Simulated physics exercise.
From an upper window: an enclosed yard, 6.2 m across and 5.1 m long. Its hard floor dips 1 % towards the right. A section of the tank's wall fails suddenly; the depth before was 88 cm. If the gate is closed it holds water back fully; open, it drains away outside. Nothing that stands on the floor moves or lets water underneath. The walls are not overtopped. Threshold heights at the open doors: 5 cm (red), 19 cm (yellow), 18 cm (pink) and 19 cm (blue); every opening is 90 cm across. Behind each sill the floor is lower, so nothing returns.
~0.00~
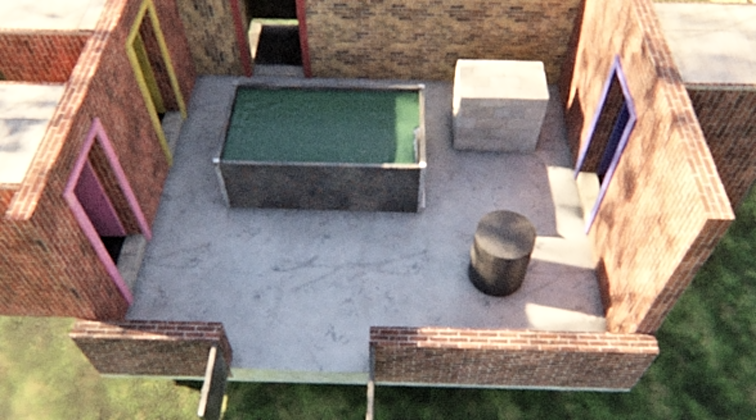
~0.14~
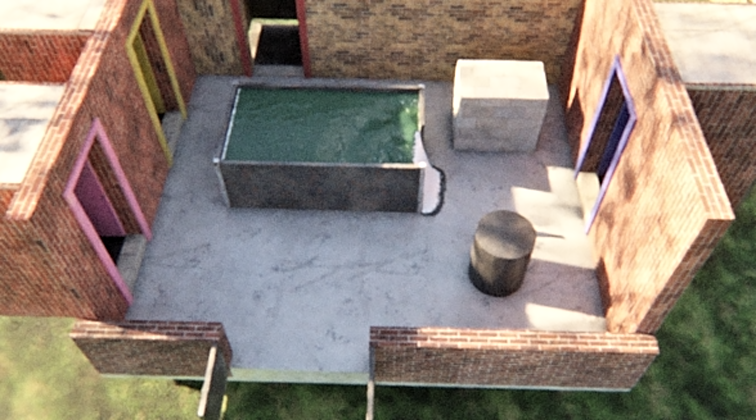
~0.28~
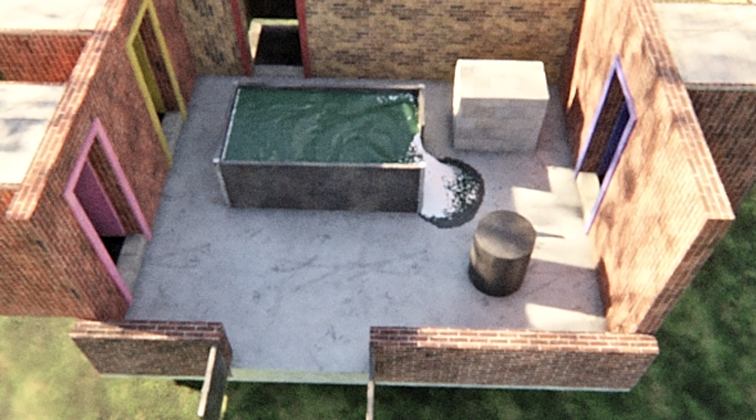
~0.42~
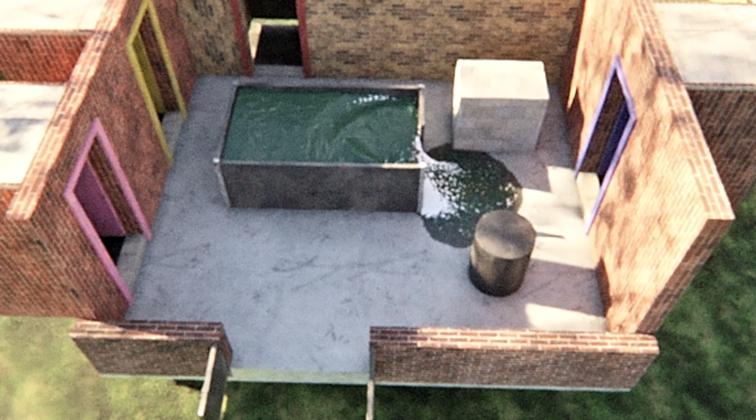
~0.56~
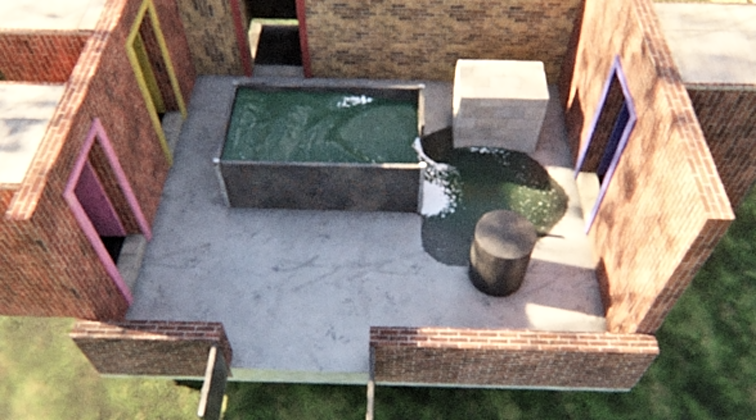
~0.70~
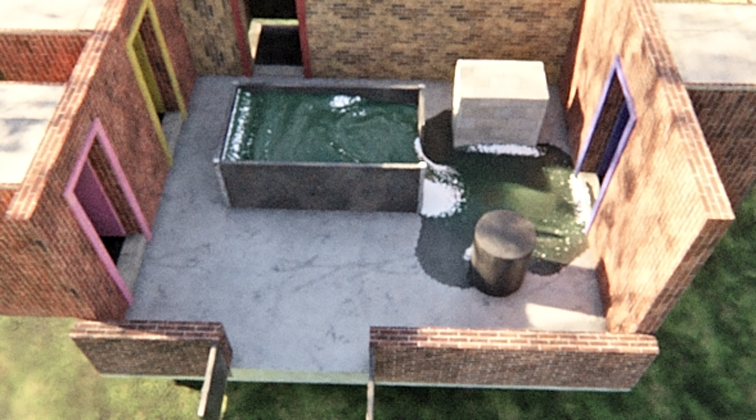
Green water bursts from the right end of a rectangular tank in a brick-walled yard, seen from high above by a camera that stays still. A pale block stands behind and a dark cylinder in front on the grey floor, with pink and yellow doorways left, a red one behind and a blue one right. The foaming water spreads rightward in a dark, widening pool, reaching around the block and cylinder while the tank's surface ripples.
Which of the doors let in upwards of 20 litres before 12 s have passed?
Door by door: At the red door it exceeds the limit; at the yellow door it stays under the limit; at the pink door it does not reach the limit; at the blue door it goes over the limit.
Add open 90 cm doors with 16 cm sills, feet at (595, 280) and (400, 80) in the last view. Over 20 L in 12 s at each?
In turn: Past it, below.
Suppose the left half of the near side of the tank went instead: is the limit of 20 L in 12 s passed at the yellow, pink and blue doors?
Against that limit: Yellow under, pink above, blue not over.
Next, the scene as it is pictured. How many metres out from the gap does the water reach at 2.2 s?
About 3.6 m.
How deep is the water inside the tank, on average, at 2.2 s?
Roughly 54 cm on average.
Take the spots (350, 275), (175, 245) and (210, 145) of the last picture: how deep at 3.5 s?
In that order: 5, 0 and 0 cm.
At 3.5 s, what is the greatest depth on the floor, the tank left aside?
Up to some 32 cm.
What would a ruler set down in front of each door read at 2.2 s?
In cm: Red 0, yellow 0, pink 0, blue 40.
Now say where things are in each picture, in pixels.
The first frame shows the tank at (324, 127) is whole and still, 88 cm deep.
In the second frame, the front is at (432, 170), 0.5 m from the gap at (418, 172); 0.2 m2 of floor is under water; 88 cm left at the back of the tank.
In the third frame, the front is at (476, 180), 0.9 m from the gap at (418, 176); 0.8 m2 of floor is under water; 88 cm left at the back of the tank.
In the fourth frame, water pours out at (418, 177) and has run 1.5 m, to a hidden place; typically 8 cm deep outside, 88 cm at the tank's back.
In the fifth frame, the front is at (561, 208), 2.1 m from the gap at (418, 176); 3.6 m2 of floor is under water; 87 cm left at the back of the tank.
In the sixth frame, the front is at (588, 238), 2.5 m from the gap at (418, 176); 4.9 m2 of floor is under water; 80 cm left at the back of the tank.
After 1.4 s water covers 25 % of the floor and is deepest (44 cm) near (433, 197); red door not reached, yellow door not reached, pink door not reached, blue door 39 cm at the sill, 66 L in.
After 2.2 s water covers 35 % of the floor and is deepest (42 cm) near (580, 202); red door not reached, yellow door not reached, pink door not reached, blue door 40 cm at the sill, 177 L in.
After 3.5 s water covers 55 % of the floor and is deepest (32 cm) near (583, 360); red door not reached, yellow door not reached, pink door not reached, blue door 29 cm at the sill, 278 L in.
After 7.0 s water covers 95 % of the floor and is deepest (20 cm) near (613, 361); red door 4 cm at the sill, 0 L in, yellow door 13 cm at the sill, 0 L in, pink door 12 cm at the sill, 0 L in, blue door 18 cm at the sill, 334 L in.
After 12.0 s water covers 100 % of the floor and is deepest (14 cm) near (584, 221); red door 11 cm at the sill, 110 L in, yellow door 10 cm at the sill, 0 L in, pink door 10 cm at the sill, 0 L in, blue door 14 cm at the sill, 335 L in.
